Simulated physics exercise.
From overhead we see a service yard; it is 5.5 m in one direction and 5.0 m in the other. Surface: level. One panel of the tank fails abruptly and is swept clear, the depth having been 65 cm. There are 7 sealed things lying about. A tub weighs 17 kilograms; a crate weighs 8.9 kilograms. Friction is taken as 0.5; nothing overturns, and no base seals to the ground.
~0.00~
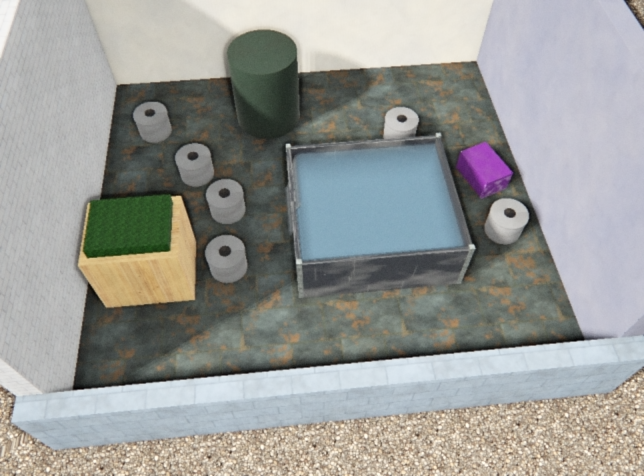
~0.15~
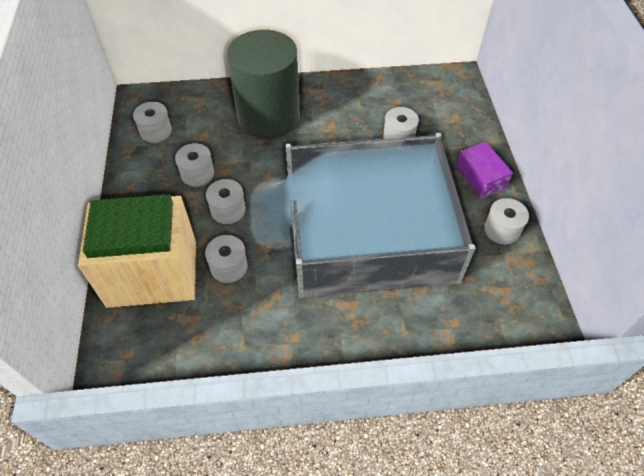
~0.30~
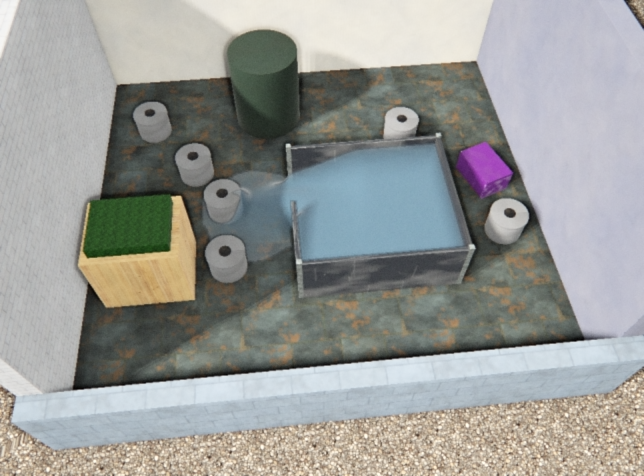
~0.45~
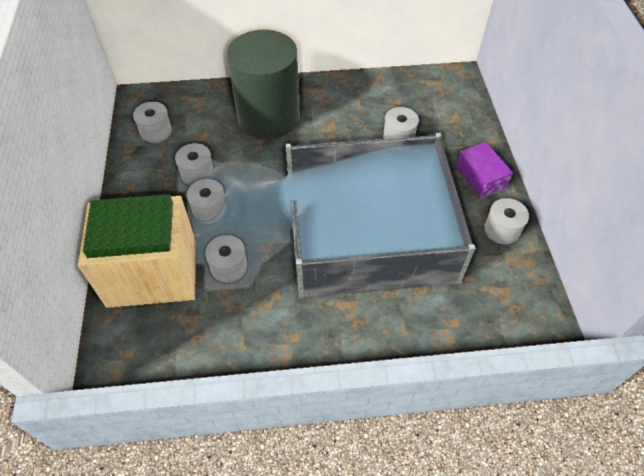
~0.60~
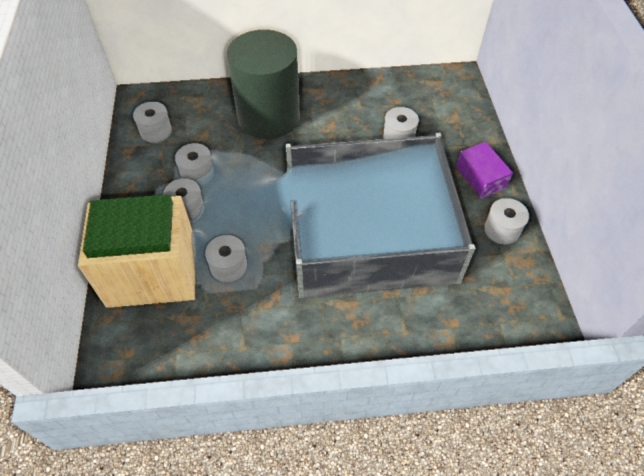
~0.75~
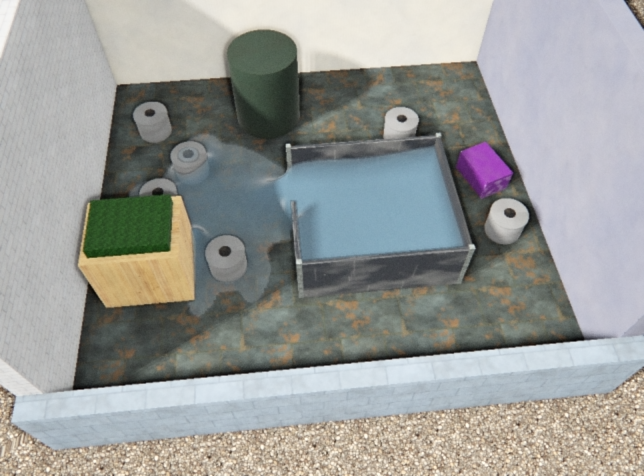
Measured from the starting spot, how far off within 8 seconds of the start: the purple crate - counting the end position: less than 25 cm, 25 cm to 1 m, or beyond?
It is left a short distance off.
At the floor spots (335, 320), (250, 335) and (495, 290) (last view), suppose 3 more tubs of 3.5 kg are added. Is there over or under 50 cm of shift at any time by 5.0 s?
In sequence: Goes beyond; goes beyond; stays within.
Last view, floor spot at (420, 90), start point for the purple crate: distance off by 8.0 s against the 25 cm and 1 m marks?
Observed: Object goes well off.
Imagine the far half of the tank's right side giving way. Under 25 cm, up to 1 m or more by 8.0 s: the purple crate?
Had it gone that way, the purple crate would be borne far.
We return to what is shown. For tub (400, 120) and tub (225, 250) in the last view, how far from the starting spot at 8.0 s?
First 0 cm, then 20 cm.
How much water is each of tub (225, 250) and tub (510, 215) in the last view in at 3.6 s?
First roughly 4 cm, second roughly 0 cm.
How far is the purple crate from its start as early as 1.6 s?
About 0 cm.
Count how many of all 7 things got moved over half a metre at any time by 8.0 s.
I make it 3.
After 1.6 s the purple crate is near (486, 162), 0.0 m from its start, aground; 2 afloat.
After 3.6 s the purple crate is near (486, 162), 0.0 m from its start, aground; 3 afloat.
After 5.6 s the purple crate is near (486, 162), 0.0 m from its start, aground; 1 afloat.
After 8.0 s the purple crate is near (480, 183), 0.4 m from its start, afloat; 1 afloat.
